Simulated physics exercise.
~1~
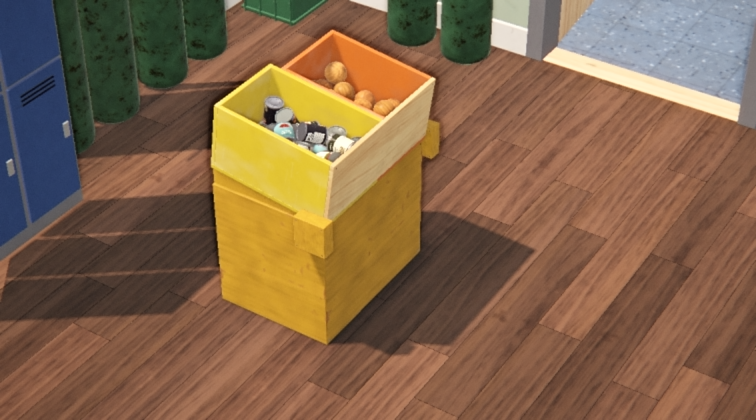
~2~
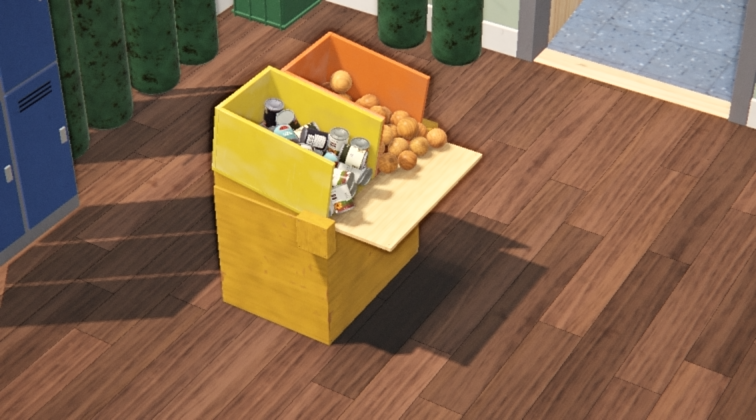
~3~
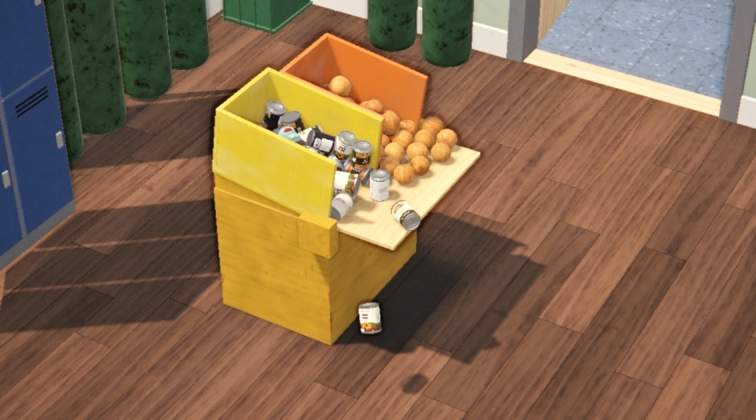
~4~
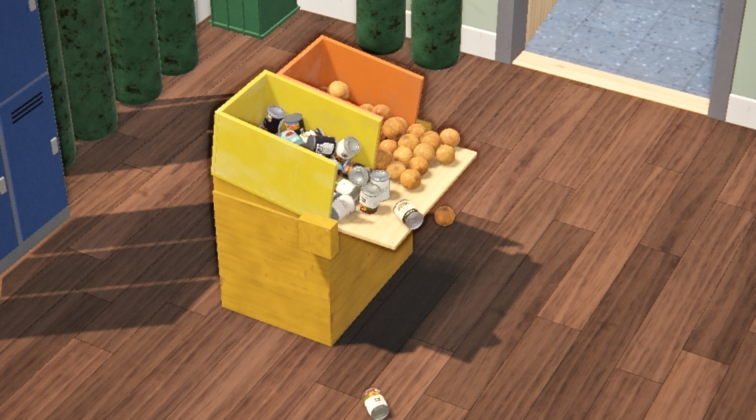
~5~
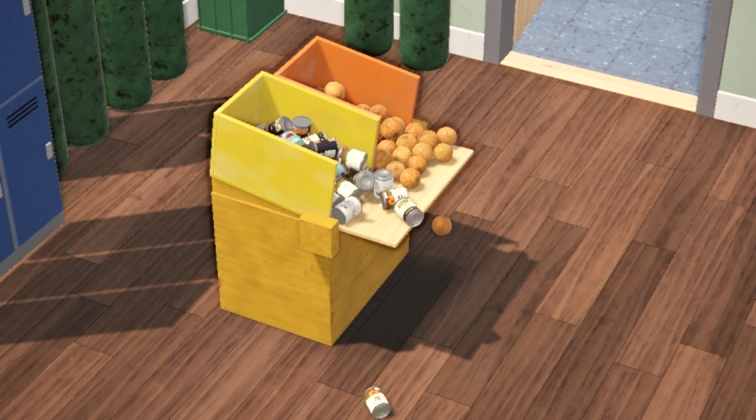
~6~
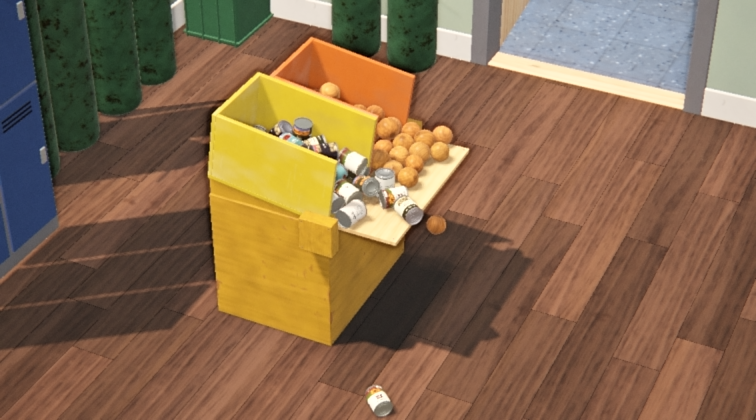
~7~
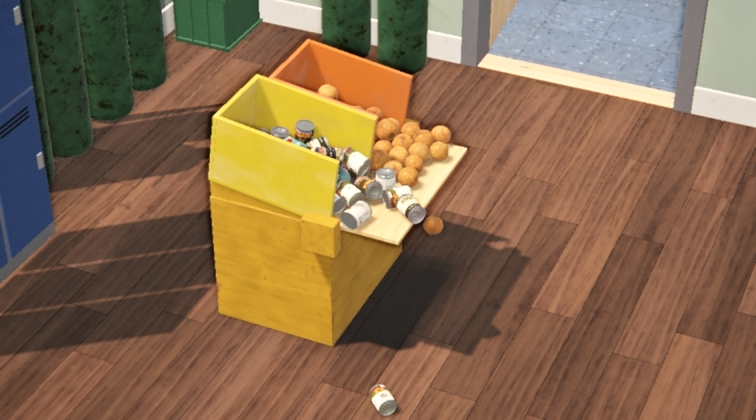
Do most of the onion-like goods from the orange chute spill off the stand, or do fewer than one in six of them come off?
Fewer than one in six come off. Just one round piece leaves the flap, and the rest stay heaped on it and in the orange chute.
